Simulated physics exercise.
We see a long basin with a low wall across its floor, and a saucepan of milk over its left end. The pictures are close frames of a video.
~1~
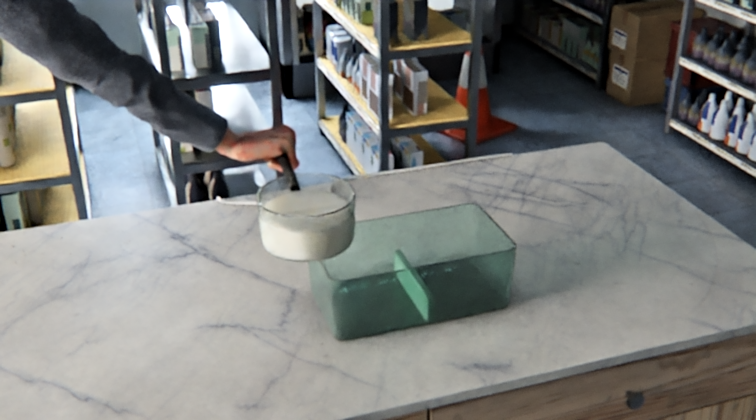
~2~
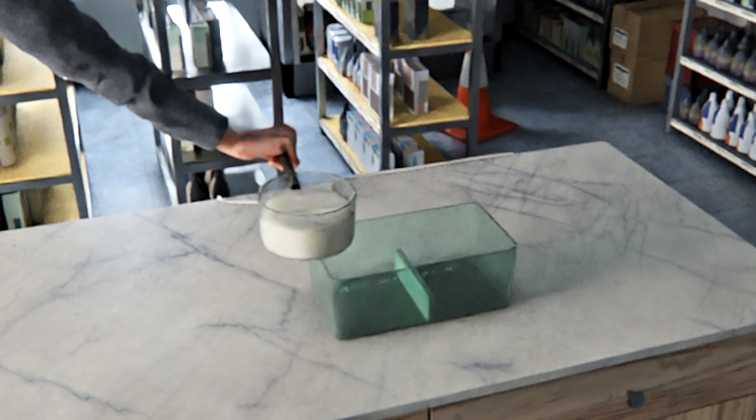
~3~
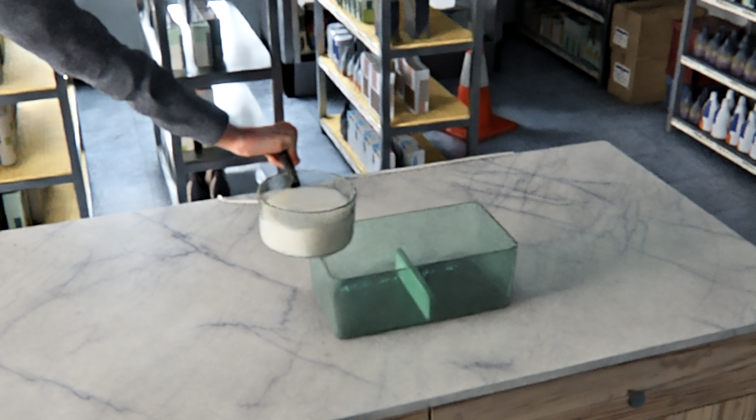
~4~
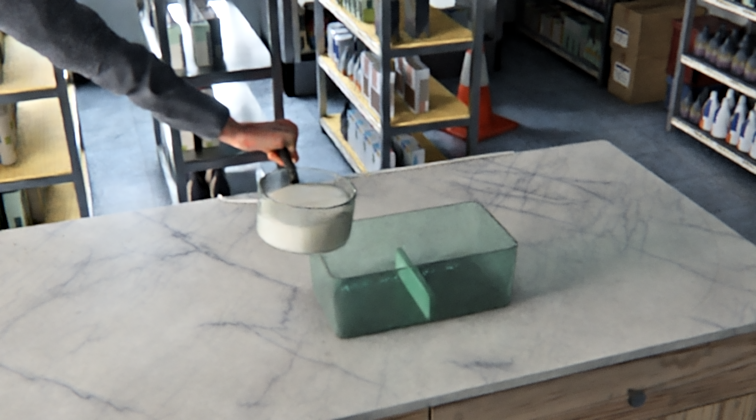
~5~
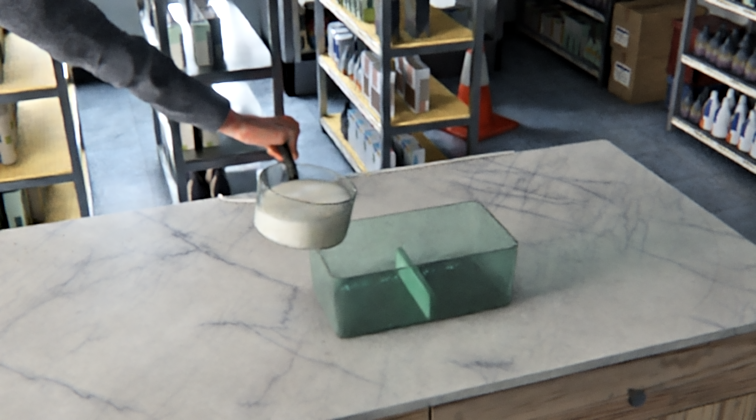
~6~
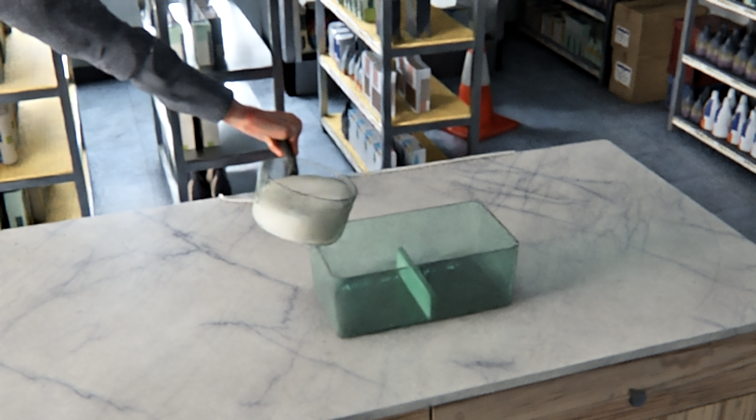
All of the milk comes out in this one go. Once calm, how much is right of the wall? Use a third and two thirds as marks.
It comes to from a third to two thirds.
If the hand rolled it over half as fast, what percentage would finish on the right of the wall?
It comes to 50 per cent or so.
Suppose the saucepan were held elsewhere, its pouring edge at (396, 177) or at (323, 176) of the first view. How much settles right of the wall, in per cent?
Near 70 % and 20 %.
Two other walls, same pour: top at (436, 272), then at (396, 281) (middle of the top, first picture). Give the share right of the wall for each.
Roughly 15 per cent, and 75 per cent.
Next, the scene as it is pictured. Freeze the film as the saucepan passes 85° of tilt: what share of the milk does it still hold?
Some 60 per cent.
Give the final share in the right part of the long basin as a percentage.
Some 60 per cent.
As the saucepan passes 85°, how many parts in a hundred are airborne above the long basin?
Close to 35 per cent.
A moment on, the saucepan is tipped on its side and 62 per cent is still to pour, 2 is left of the wall and 0 right of it.
Next, the saucepan is tipped right over and 7 per cent is still to pour, 13 is left of the wall and 61 right of it.
Then the saucepan is tipped right over and 0 per cent is still to pour, 30 is left of the wall and 56 right of it.
Later the saucepan is tipped right over and 0 per cent is still to pour, 35 is left of the wall and 58 right of it.
At rest 36 per cent lies left of the wall, 58 right of it and 6 outside.
